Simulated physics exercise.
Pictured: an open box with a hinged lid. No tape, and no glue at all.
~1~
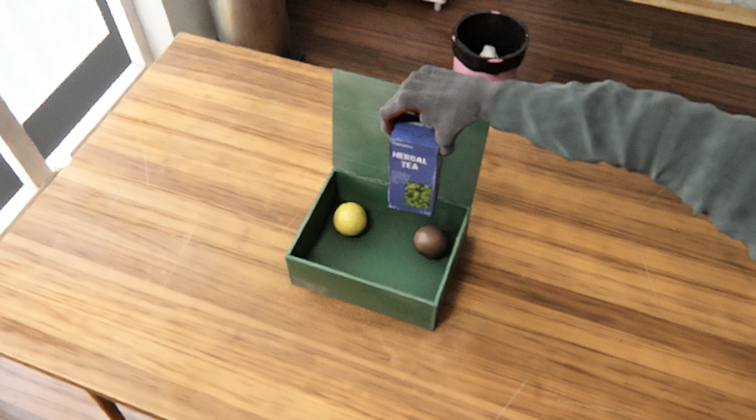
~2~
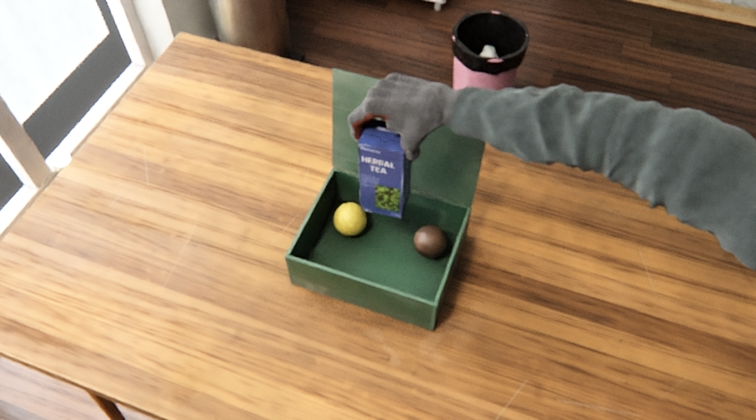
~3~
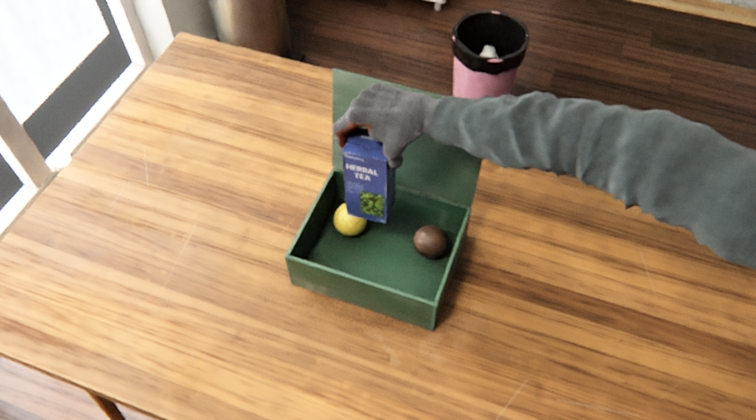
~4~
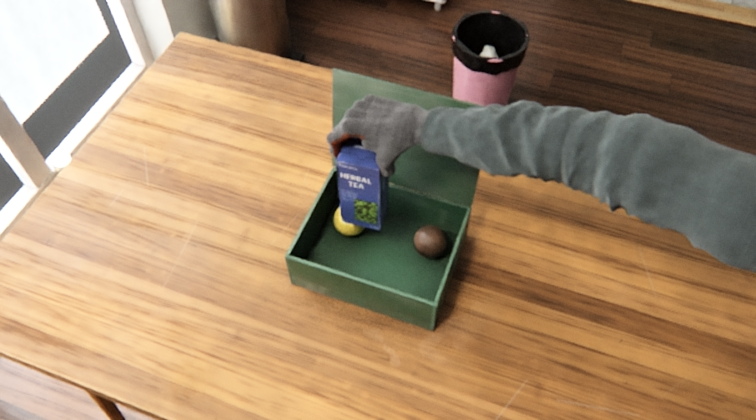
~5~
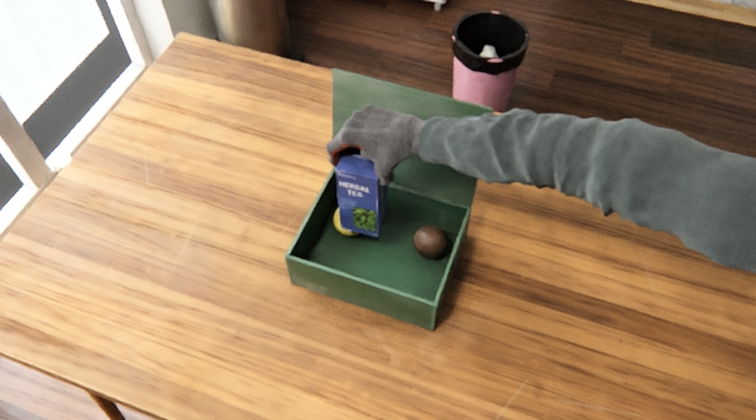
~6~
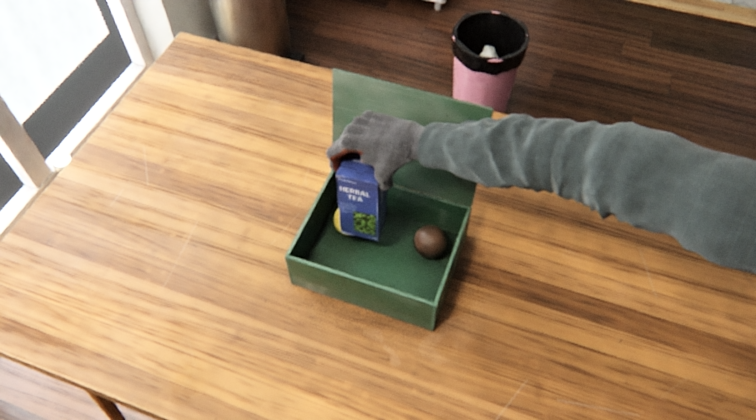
The clip opens on a gloved hand holding a blue herbal tea carton over an open green box containing a yellow lemon and a brown ball. The hand moves the carton left, then lowers it into the box, where it largely hides the lemon while the ball stays still.
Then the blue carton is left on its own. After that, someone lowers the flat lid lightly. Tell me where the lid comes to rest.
The lid is fully lowered.
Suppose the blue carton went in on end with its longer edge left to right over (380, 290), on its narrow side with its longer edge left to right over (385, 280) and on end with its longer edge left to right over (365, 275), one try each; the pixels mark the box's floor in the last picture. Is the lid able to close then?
Try one: The lid remains open; try two: It comes all the way down; try three: It remains open.
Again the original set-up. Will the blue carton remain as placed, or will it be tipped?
Looking at the last picture, the blue carton sits at an angle.
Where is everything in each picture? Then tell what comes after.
On its way; blue carton (416, 167); yellow lemon (351, 220), in the first frame.
On its way; blue carton (386, 171); yellow lemon (351, 220), in the second frame.
On its way; blue carton (371, 177), in the third frame.
On its way; blue carton (364, 185), in the fourth frame.
On its way; blue carton (363, 193), in the fifth frame.
In place under the hand; blue carton (363, 198), in the sixth frame.
Then, 0.30 s after the last picture, blue carton tipped 74° from how it was near (375, 236); yellow lemon rolled a little.
Then, 1.20 s after the last picture, lid starting down; blue carton on its side near (394, 252); yellow lemon rolled a little.
Then, 1.80 s after the last picture, lid 46° above the rim; blue carton on its side near (394, 252); yellow lemon rolled a little.
Then, 2.20 s after the last picture, lid 15° above the rim; blue carton on its side near (394, 252); yellow lemon rolled a little.
At rest, lid shut; tipped over in the box, blue carton; the other 2 in place. Seen from the same camera at the end, blue carton near (394, 252).
